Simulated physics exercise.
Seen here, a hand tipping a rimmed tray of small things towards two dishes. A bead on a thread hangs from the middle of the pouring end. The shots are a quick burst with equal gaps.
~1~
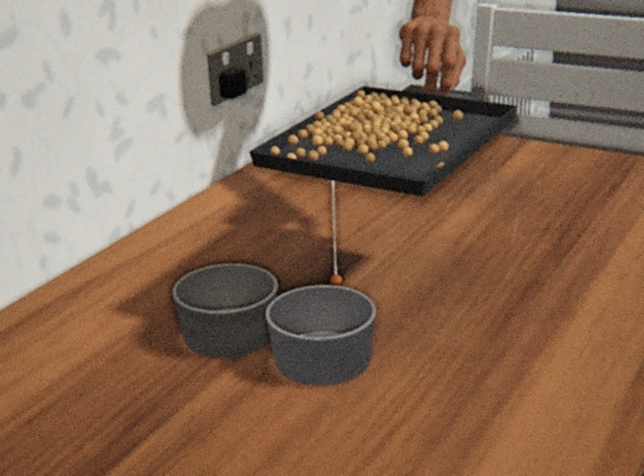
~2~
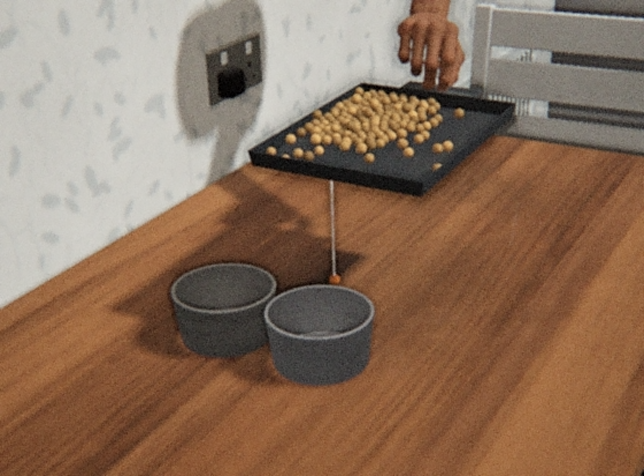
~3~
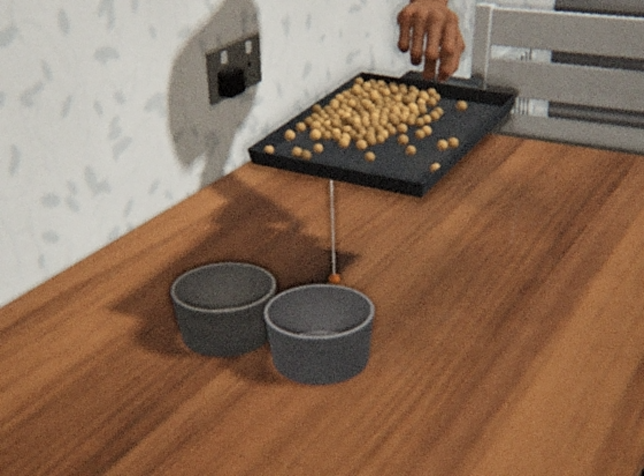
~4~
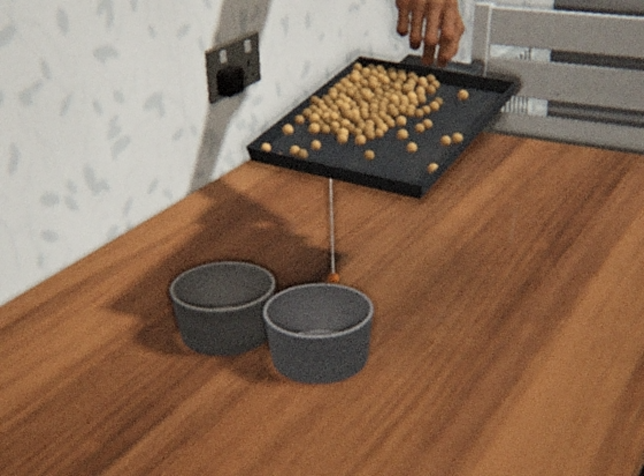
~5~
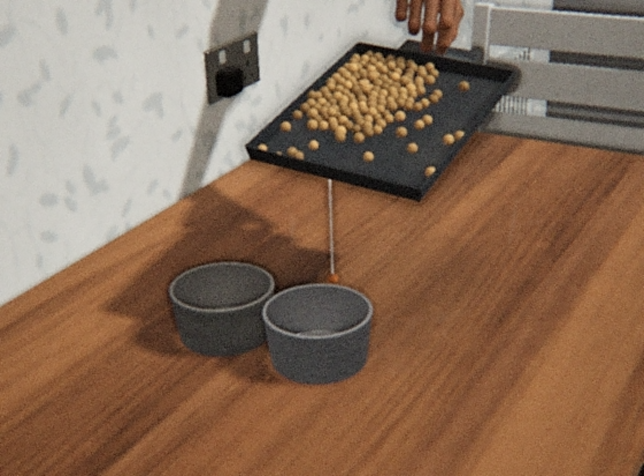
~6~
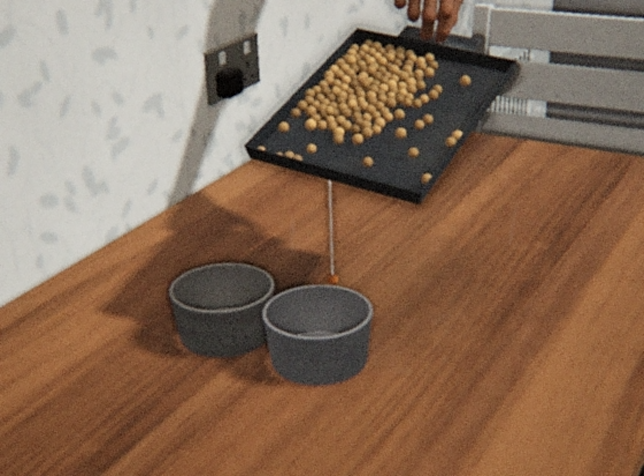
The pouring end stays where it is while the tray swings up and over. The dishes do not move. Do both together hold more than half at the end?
The two hold only the smaller part of the load.
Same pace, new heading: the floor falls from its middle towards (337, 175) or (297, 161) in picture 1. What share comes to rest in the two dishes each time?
Roughly 70 per cent, and 80 per cent.
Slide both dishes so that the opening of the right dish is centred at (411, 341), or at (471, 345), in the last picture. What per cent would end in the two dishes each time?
In turn 90 and 80 in a hundred.
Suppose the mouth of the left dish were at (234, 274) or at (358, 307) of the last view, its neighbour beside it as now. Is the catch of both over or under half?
One: Under half. Two: Most of it.
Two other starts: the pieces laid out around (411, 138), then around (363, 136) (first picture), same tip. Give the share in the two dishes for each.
Roughly 20 per cent, and 30 per cent.
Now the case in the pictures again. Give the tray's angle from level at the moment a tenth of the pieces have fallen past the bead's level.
Around 55° of tilt.
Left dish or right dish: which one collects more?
That is the dish on the right.
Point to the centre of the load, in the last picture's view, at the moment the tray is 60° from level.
Roughly at (379, 181).
Shortly afterwards, tray tipped steeply; near two thirds on the tray; only a few in the right dish; a little outside both; a little in the air.
Next, tray tipped right over; a little on the tray; a little in the right dish; near half outside both; near a quarter in the air.
Some moments later, tray tipped past a quarter turn; near a quarter in the right dish; the bulk outside both.
In the end, tray tipped past a quarter turn; near a quarter in the right dish; none at all in the left dish; the bulk outside both.
